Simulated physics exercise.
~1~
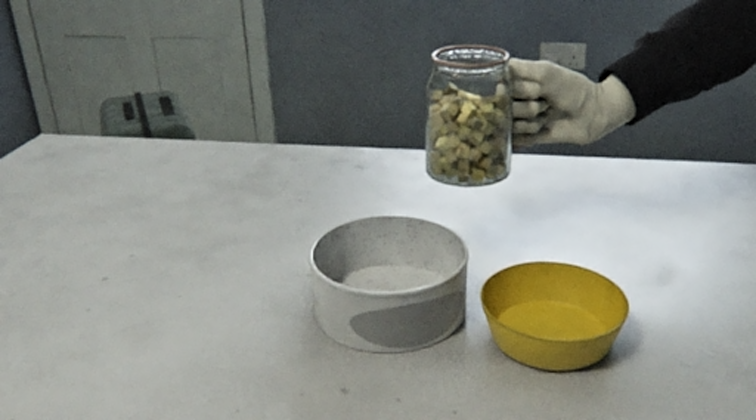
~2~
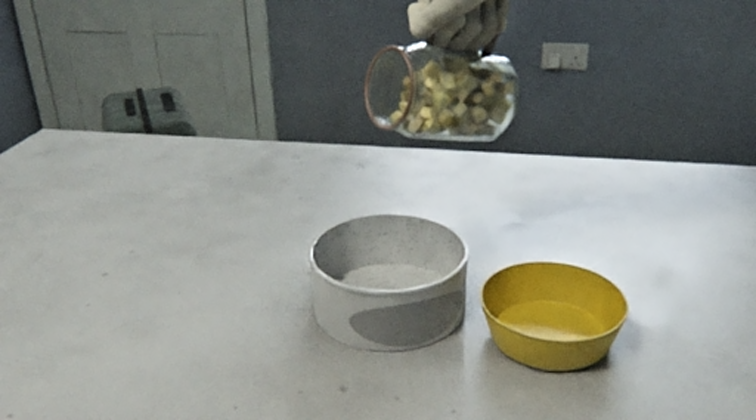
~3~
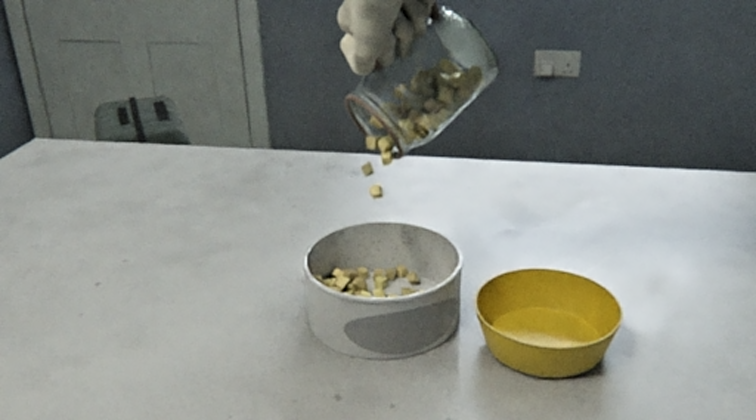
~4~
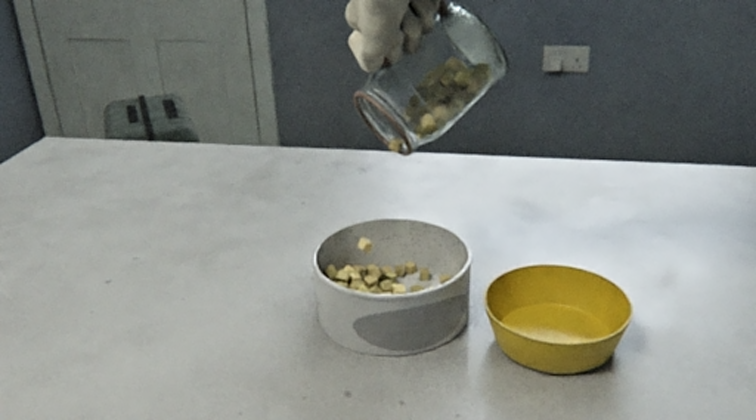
A gloved hand held a glass jar of small potato cubes above a white pot and a yellow dish, then tipped it over until cubes tumbled into the white pot, leaving some still in the jar and the yellow dish empty.
